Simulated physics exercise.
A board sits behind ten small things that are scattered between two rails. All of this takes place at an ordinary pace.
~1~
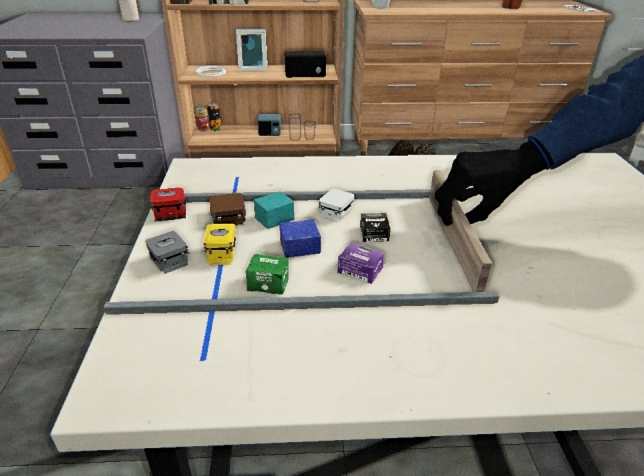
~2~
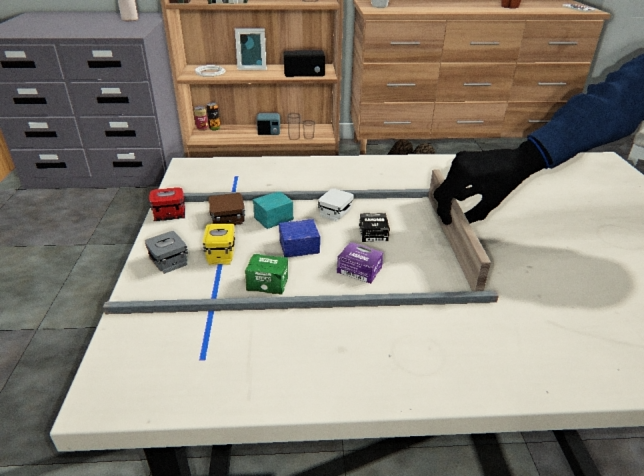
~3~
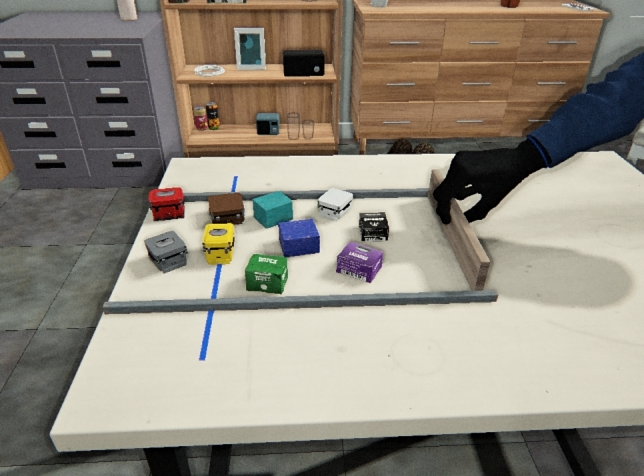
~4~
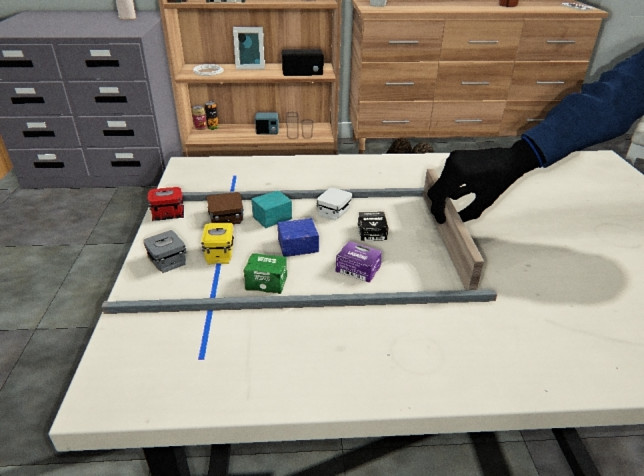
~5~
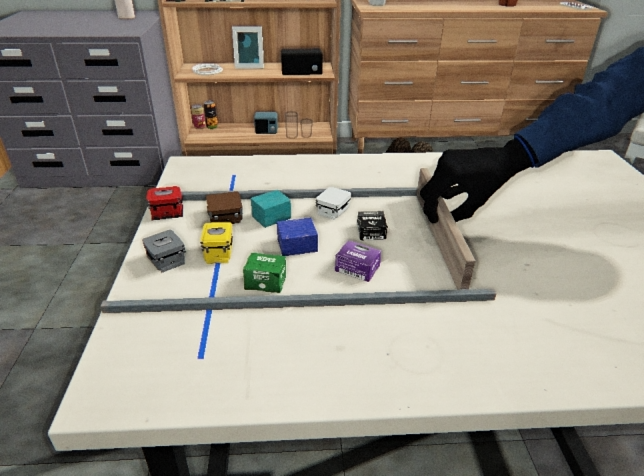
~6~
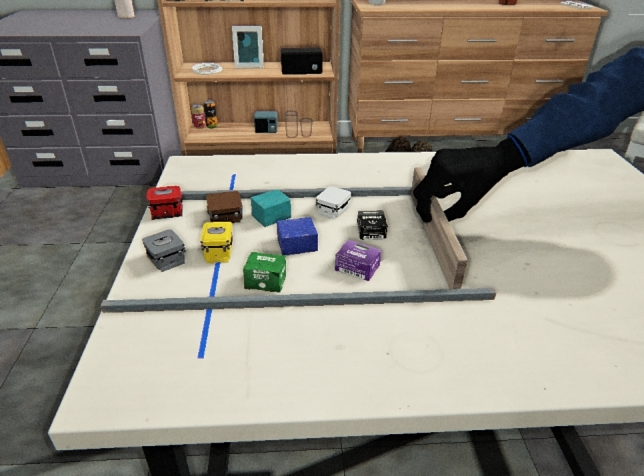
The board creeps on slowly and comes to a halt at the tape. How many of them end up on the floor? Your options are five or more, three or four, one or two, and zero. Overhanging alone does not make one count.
My pick is one or two.
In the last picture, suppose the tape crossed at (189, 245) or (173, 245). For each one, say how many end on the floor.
You'd count 3 the first time and 6 the second.
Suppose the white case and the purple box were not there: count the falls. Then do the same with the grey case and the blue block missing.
I'd say 0 the first time and 1 the second time.
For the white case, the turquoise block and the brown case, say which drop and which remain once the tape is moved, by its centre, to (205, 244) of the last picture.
Going in order, the white case keeps its spot, then the turquoise block keeps its spot, then the brown case goes off the edge.
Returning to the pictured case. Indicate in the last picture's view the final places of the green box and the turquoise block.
I'd put one close to (152, 278) and the other close to (185, 205).
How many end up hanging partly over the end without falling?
The count is 2.
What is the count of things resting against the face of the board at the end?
The count is 4.
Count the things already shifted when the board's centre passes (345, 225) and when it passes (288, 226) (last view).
So far 3, and 7 at the second.
Soon after, none off yet; red case at rest near (166, 202); grey case at rest near (165, 250); brown case at rest near (225, 208).
Then, none off yet; red case moved a little near (148, 201); grey case at rest near (165, 250); brown case moved about its own width near (180, 207).
At rest, the number that fall off is one or two; fallen, red case.
